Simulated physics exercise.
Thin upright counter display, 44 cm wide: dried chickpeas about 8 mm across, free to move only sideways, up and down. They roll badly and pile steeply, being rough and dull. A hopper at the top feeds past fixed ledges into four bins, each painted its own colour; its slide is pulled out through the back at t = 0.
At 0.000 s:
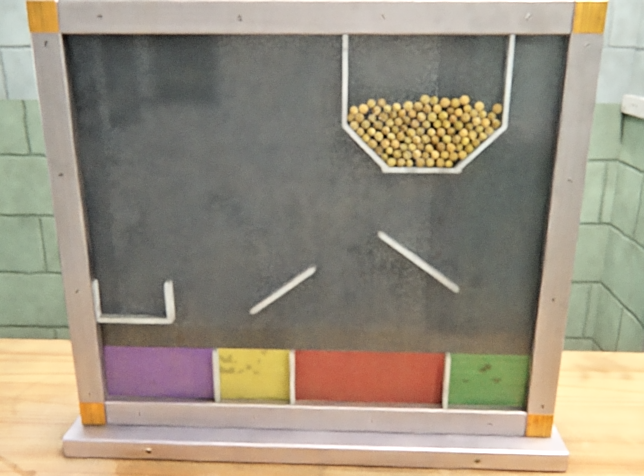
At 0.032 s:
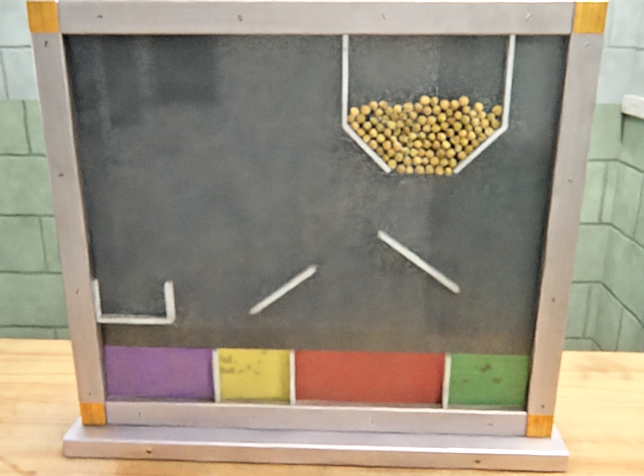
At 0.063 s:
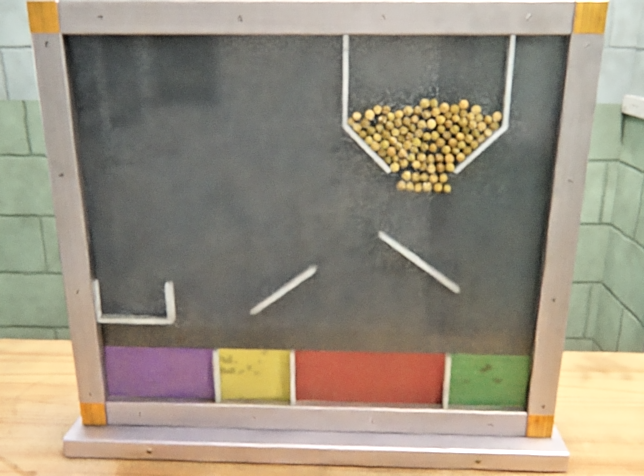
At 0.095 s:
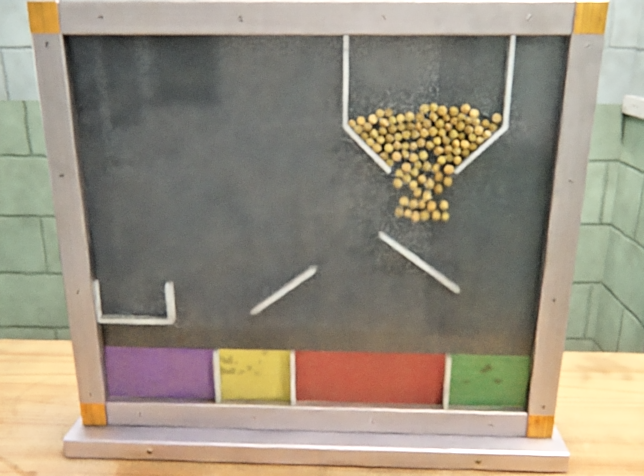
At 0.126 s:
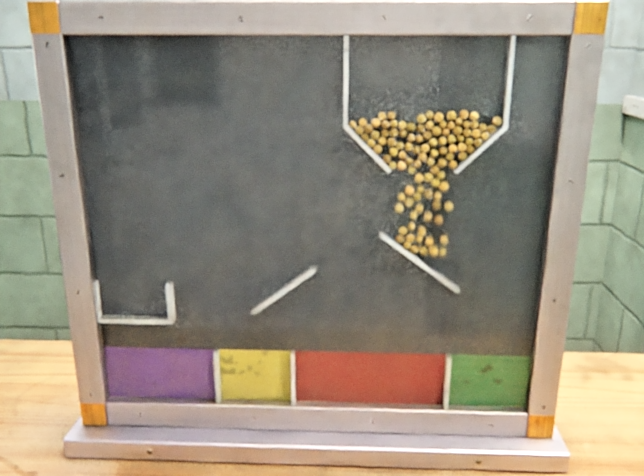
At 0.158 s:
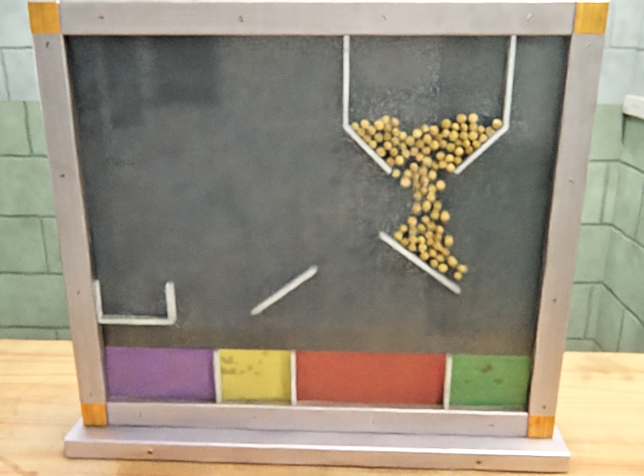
Dried chickpeas pouring from an opened hopper in an upright panel, dropping onto a sloping ledge and sliding down to the right.
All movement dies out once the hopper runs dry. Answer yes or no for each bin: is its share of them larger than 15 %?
Purple - no; yellow - no; red - no; green - yes.
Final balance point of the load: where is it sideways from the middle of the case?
Right side, about 18 cm off centre.
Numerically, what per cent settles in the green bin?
Some 90 per cent.
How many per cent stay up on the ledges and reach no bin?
~ 10 %.
After 0.24 s 65 % have left the hopper; down in the bins, nothing yet.
After 0.34 s 95 % have left the hopper; down in the bins, green 20 %.
In the end, by 1.5 s, purple 0 %, yellow 0 %, red 0 %, green 90 %, left higher up 10 %.
